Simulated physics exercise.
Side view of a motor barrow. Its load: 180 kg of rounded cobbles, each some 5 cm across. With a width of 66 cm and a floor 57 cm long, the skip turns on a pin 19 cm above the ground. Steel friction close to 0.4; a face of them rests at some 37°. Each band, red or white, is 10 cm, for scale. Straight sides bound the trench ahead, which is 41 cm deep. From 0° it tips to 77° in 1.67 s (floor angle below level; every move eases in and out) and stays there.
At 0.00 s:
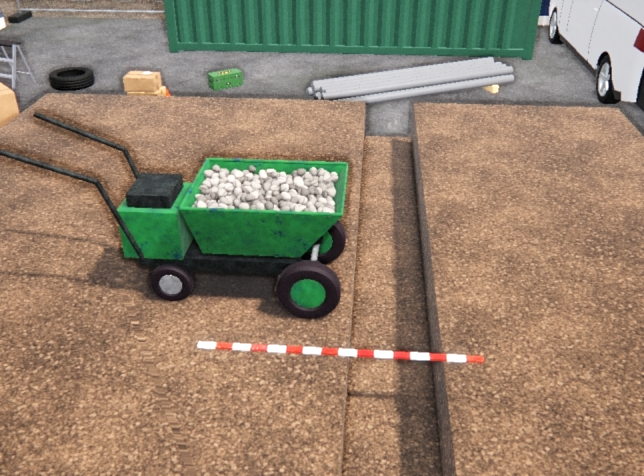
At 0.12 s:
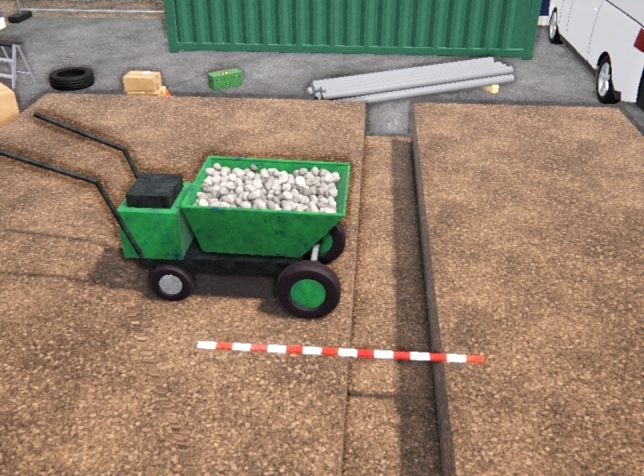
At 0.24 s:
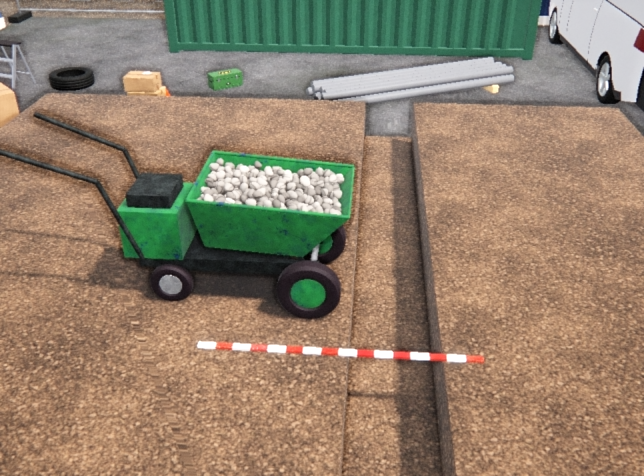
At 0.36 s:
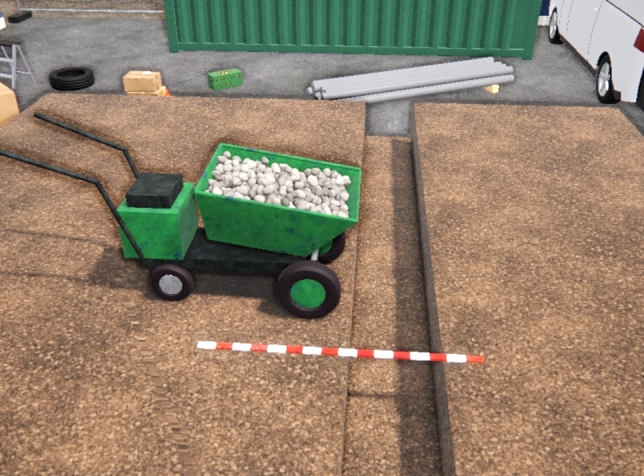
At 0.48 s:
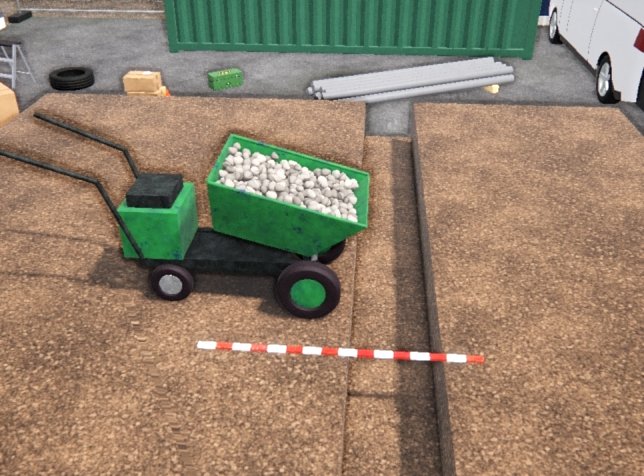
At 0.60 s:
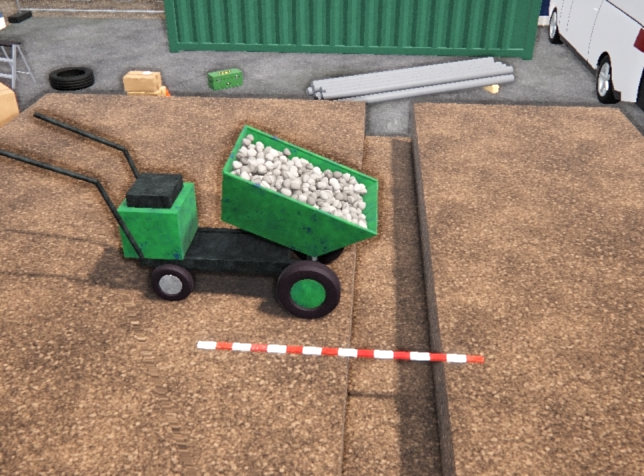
At first, a green motor barrow loaded with pale stones stands on brown ground beside a trench, its skip level behind a red-and-white striped pole. The skip then begins to tilt slowly, its left end rising and its right lip lowering toward the trench. By the end it slants clearly, with the stones still inside and the wheels unmoved.
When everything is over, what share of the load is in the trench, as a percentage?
Close to 68 in a hundred.
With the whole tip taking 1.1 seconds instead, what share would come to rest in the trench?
Something close to 60 per cent.
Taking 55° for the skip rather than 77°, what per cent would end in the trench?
About 40%.
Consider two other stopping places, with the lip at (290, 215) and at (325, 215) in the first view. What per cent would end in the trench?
Close to 100 percent in the first case, 95 percent in the second.
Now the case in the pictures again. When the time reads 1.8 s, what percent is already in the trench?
35 per cent, give or take.
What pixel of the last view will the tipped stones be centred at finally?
Their middle lands near (419, 330).
After 1.2 s the floor is at 65°; 98 % in the skip, 2 % in the trench; the foremost stones are at (423, 259).
After 1.8 s the floor is at 77°; 41 % in the skip, 35 % in the trench, 24 % past the trench; the foremost stones are at (527, 298).
After 2.1 s the floor is at 77°; 13 % in the skip, 55 % in the trench, 33 % past the trench; the foremost stones are at (580, 305).
After 4.1 s the floor is at 77°; 0 % in the skip, 68 % in the trench, 32 % past the trench; the foremost stones are at (595, 294).
